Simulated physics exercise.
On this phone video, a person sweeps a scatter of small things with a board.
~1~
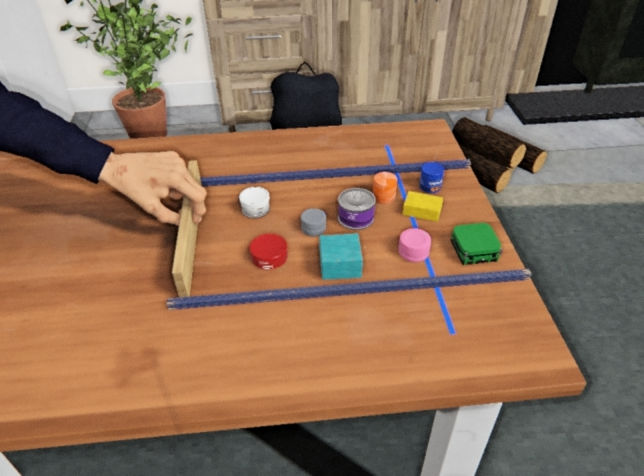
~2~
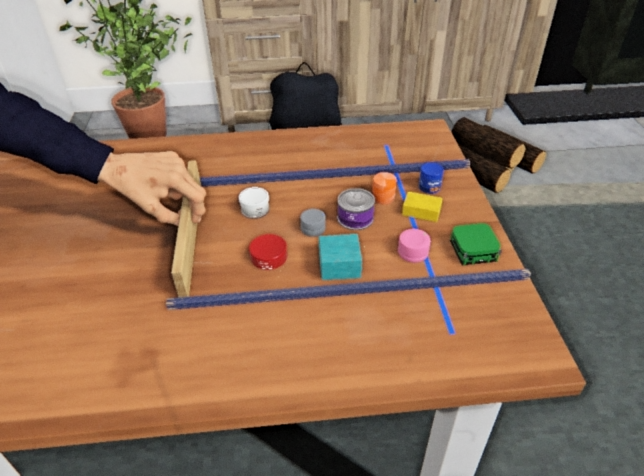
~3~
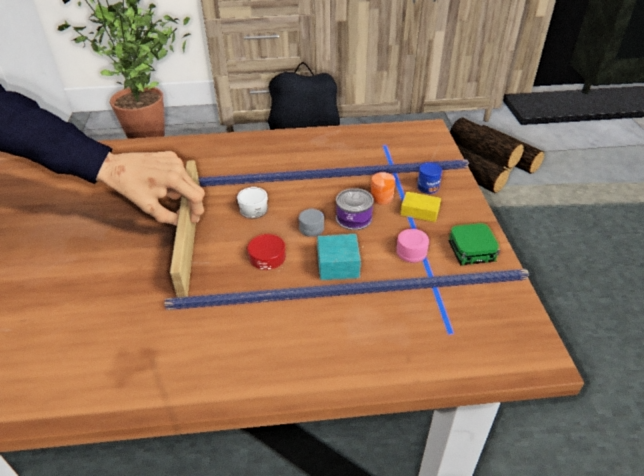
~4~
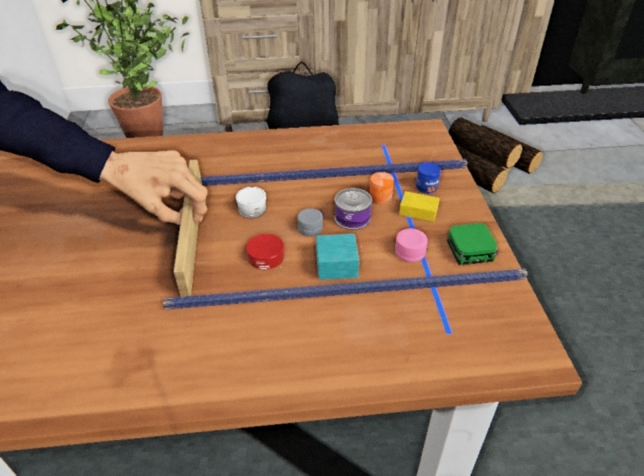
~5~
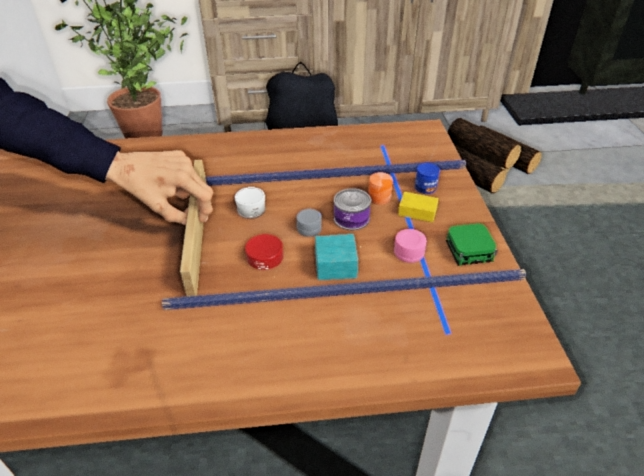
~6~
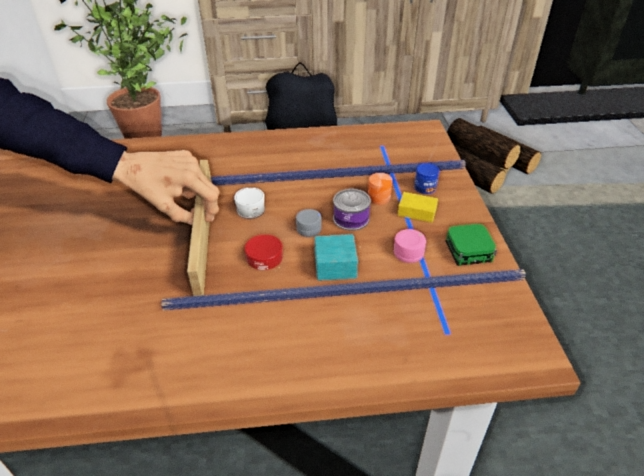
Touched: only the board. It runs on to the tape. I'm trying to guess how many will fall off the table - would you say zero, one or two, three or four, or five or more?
The pieces that topple off will total nothing.
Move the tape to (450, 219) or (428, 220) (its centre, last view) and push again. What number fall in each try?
Tallies in order: 3 and 1.
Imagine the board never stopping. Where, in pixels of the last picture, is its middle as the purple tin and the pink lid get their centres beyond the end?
For the purple tin, about (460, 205); for the pink lid, about (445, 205).
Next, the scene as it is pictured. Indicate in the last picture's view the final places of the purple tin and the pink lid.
You'll see the purple tin at (434, 197), with the pink lid at (467, 239).
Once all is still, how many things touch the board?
At rest, 4 are in contact.
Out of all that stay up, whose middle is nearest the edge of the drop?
The green case.
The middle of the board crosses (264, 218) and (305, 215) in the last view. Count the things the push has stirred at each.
Moved so far: 2, later 4.
Soon after, none off yet; green case at rest near (470, 245); blue tub at rest near (426, 179); yellow block at rest near (418, 207).
After that, none off yet; green case moving near (475, 244); blue tub moving near (430, 178); yellow block displaced about its own width near (448, 206).
In the end, the number that fall off is zero.
